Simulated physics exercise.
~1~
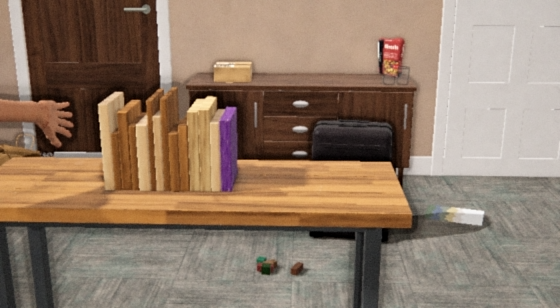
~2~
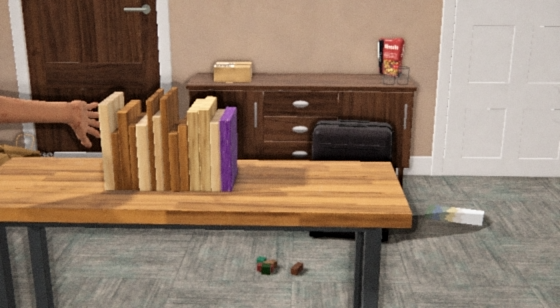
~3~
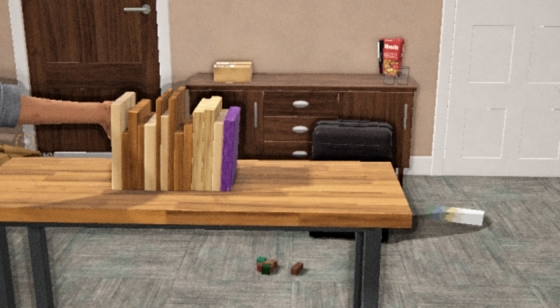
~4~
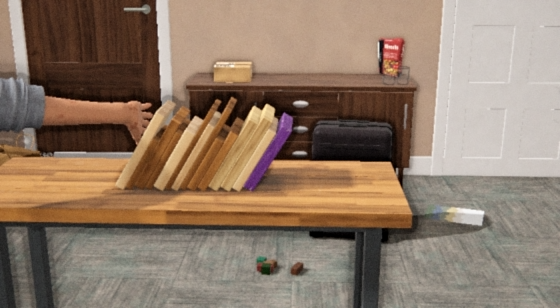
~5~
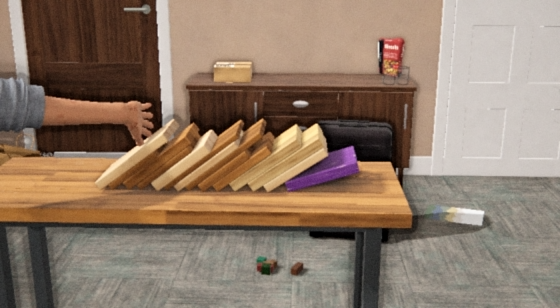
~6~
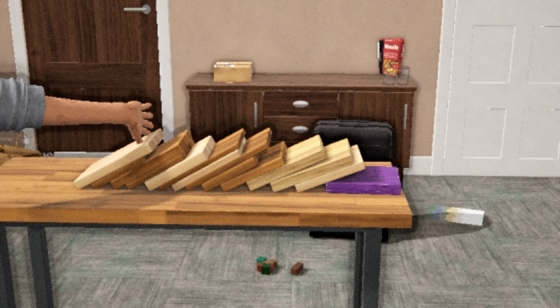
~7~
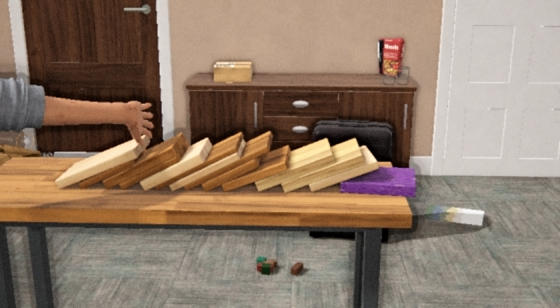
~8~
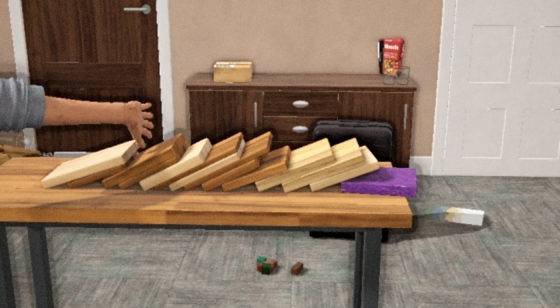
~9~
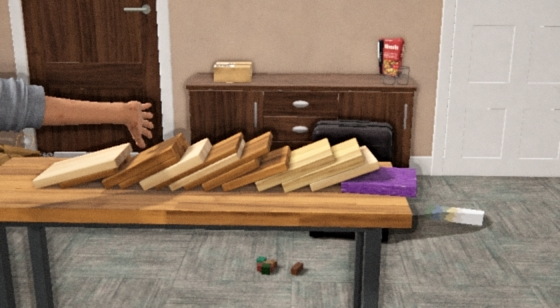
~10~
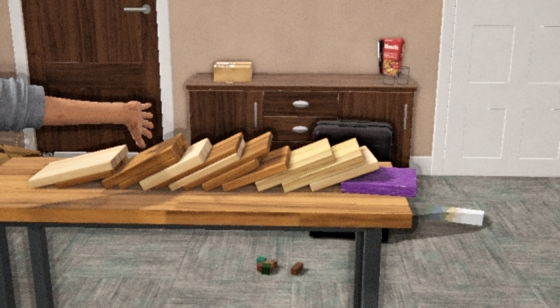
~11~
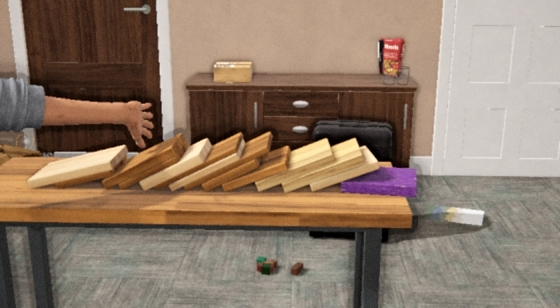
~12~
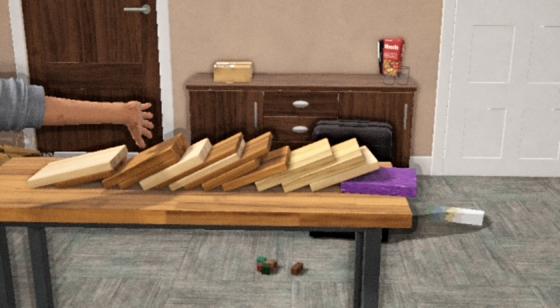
Hand pushing a row of upright wooden boards, toppling them rightward, the purple end board lying flat on the table's edge.
